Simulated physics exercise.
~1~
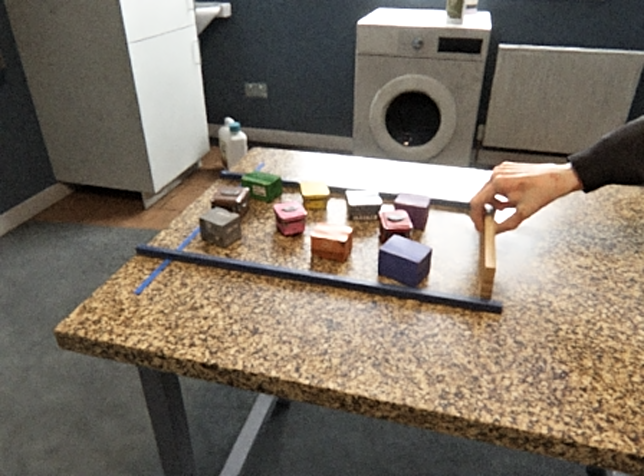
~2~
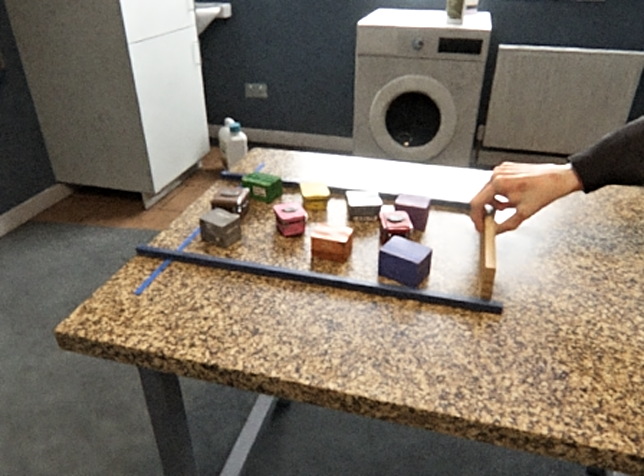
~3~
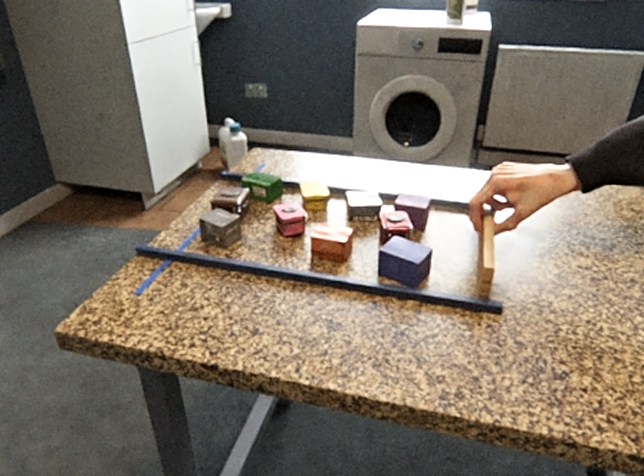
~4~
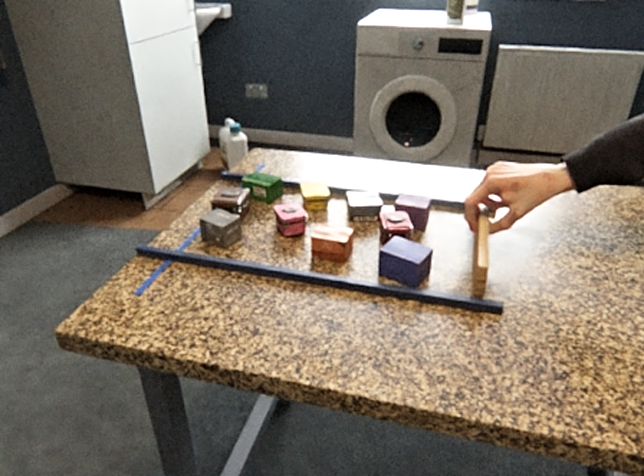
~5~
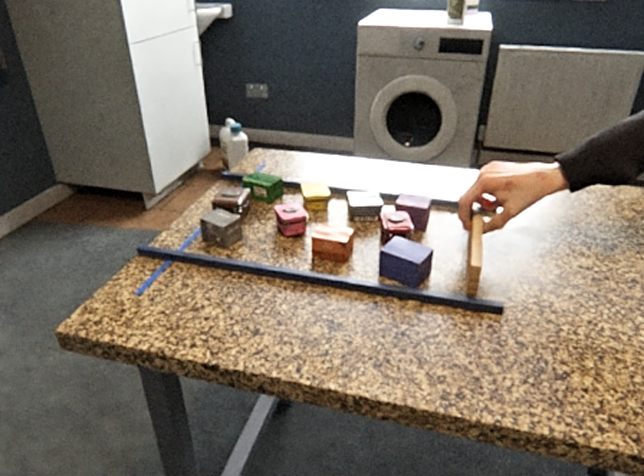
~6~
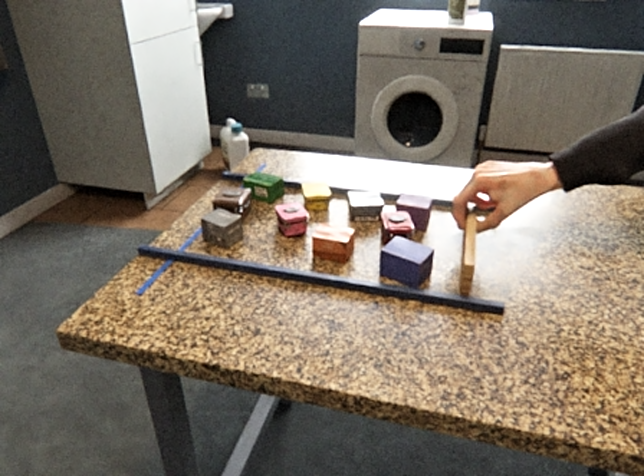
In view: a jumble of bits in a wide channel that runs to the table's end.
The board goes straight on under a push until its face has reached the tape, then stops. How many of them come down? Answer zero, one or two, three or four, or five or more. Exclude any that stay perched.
Five or more.
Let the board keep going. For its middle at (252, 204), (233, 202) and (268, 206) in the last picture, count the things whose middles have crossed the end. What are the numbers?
Taking the three positions in turn, the counts come to 2, 4 and 1.
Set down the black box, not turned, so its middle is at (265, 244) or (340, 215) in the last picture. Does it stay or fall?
Taking them in order, it drops away and then it drops away.
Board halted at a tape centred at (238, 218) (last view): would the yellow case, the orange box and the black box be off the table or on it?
The yellow case is no longer there; as for the orange box, it is still there; and the black box is still there.
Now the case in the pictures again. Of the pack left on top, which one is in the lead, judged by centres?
I reckon it's the orange box.
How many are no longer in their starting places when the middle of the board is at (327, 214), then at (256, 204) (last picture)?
At the first spot 8, then 10.
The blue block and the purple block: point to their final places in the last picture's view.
Positions - first (167, 231), then (217, 188).
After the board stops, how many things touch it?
That number would be 3.
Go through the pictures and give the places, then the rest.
Brown case (231, 204); grey box (221, 227); green box (262, 186); board (487, 234); tape (214, 214), in the first picture.
Grey box (221, 228); board (487, 235), in the second picture.
Green box (262, 187); red case (395, 230), in the third picture.
Brown case (232, 205); yellow case (315, 196), in the fourth picture.
Grey box (222, 228); purple block (413, 211), in the fifth picture.
Brown case (233, 205); grey box (223, 228); green box (264, 187); board (469, 232); tape (216, 215), in the sixth picture.
A little later, none off yet; brown case at rest near (233, 205); grey box at rest near (223, 228); green box at rest near (264, 187).
Next, none off yet; brown case at rest near (232, 205); grey box moving near (214, 228); green box shifted about its own width near (219, 179).
When it is over, the number that fall off is five or more; down, black box, yellow case, pink case, green box, grey box and brown case.
